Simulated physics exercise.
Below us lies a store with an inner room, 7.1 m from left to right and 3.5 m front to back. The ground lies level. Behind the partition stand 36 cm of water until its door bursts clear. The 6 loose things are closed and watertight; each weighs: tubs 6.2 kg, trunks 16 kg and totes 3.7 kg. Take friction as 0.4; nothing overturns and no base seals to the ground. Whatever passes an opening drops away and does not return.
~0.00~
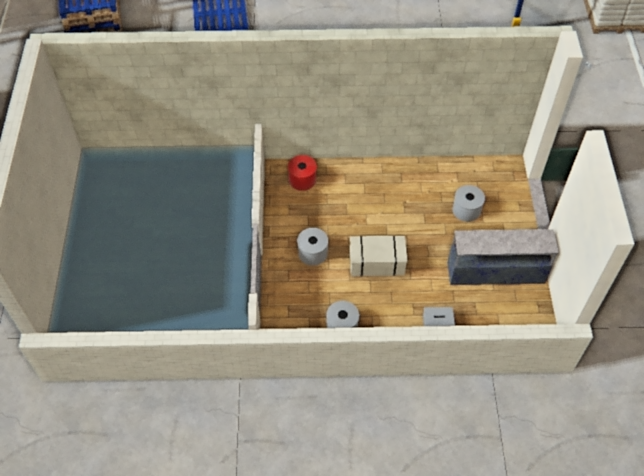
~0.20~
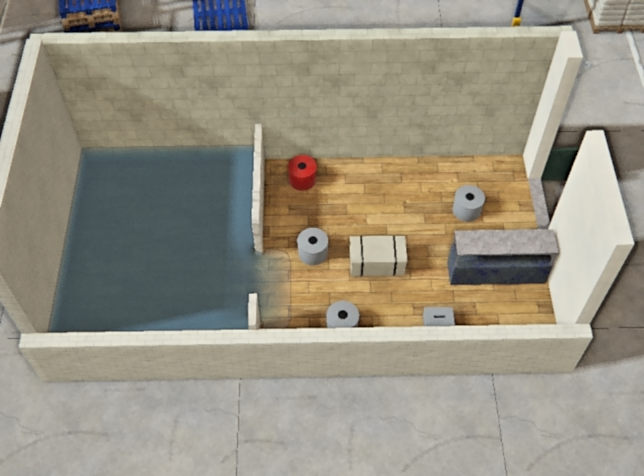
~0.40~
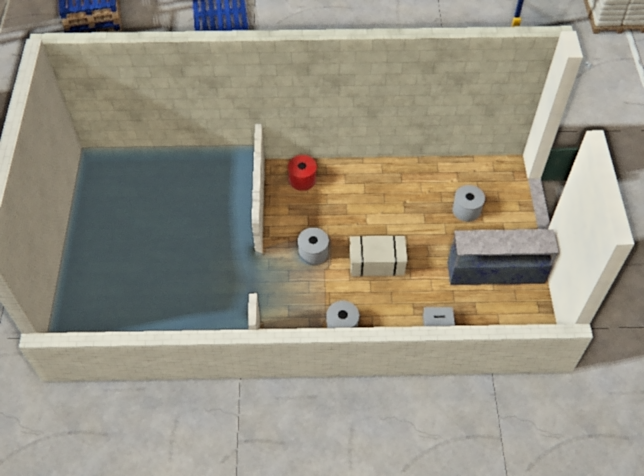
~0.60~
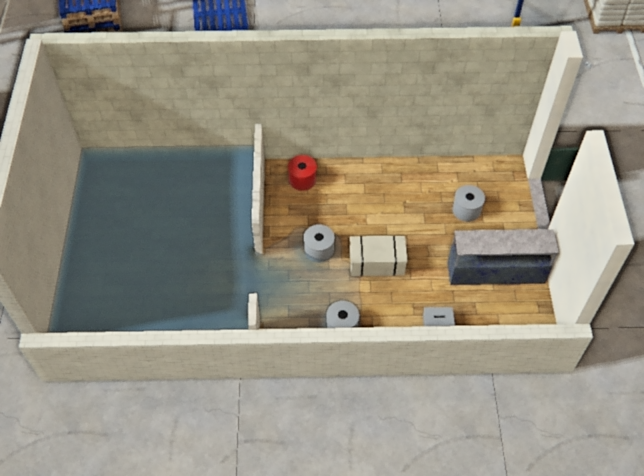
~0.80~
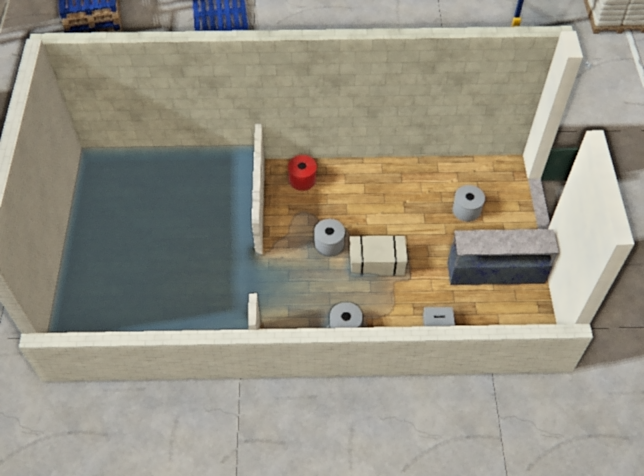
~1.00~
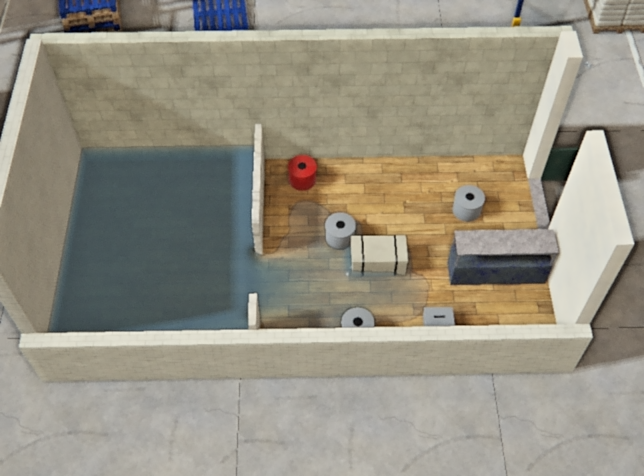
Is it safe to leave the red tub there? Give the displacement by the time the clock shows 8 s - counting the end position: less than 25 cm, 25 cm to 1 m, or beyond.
The red tub slides a little.
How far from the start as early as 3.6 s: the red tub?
About 0 cm.
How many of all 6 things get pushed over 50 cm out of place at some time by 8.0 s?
6 of them.
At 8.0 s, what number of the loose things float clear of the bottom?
At that moment 3.
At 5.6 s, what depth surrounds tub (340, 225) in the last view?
About 10 cm.
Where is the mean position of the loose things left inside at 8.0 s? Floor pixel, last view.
Near (403, 206).
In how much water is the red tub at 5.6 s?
Roughly 2 cm.
After 1.6 s the red tub is near (302, 166), 0.0 m from its start, aground; 0 of 6 are out; 1 afloat.
After 3.6 s the red tub is near (302, 166), 0.0 m from its start, aground; 0 of 6 are out; 3 afloat.
After 5.6 s the red tub is near (302, 166), 0.0 m from its start, aground; 2 of 6 are out; 3 afloat.
After 8.0 s the red tub is near (282, 198), 0.7 m from its start, afloat; 3 of 6 are out; 3 afloat.
